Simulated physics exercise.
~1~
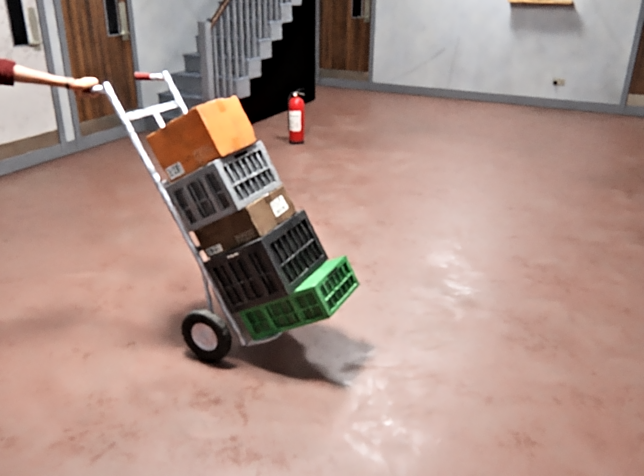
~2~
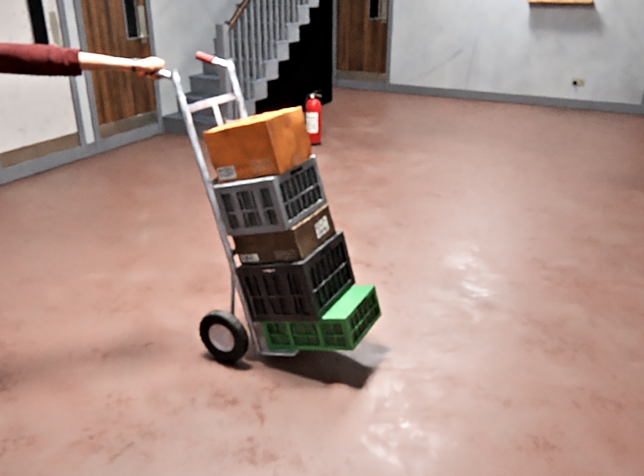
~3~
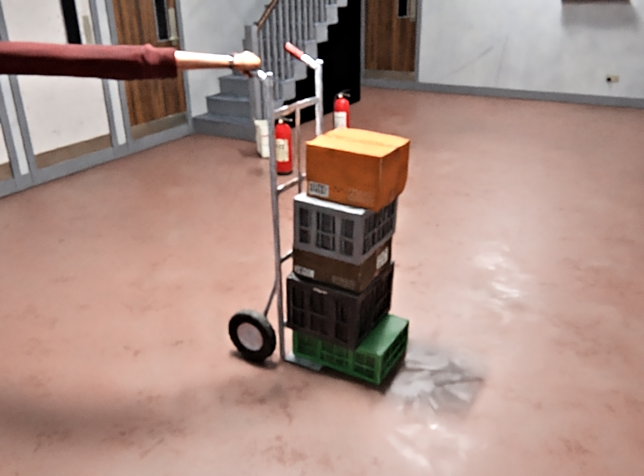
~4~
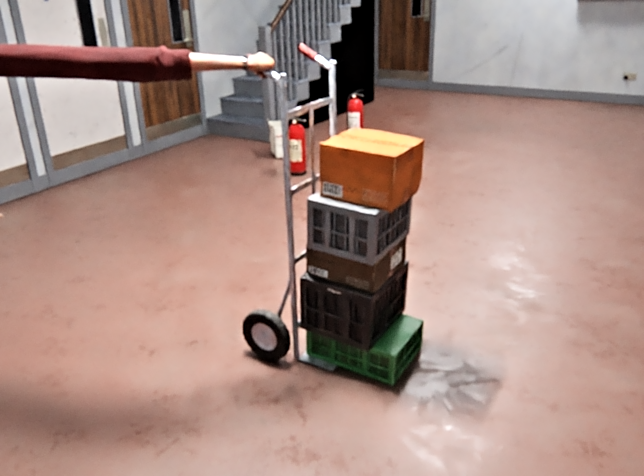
The clip shows a hand swinging a tilted hand truck upright in a room with stairs, carrying a stack of an orange box, grey crate, brown parcel, black crate and green crate, which ends standing, still stacked, with the orange box slightly shifted.
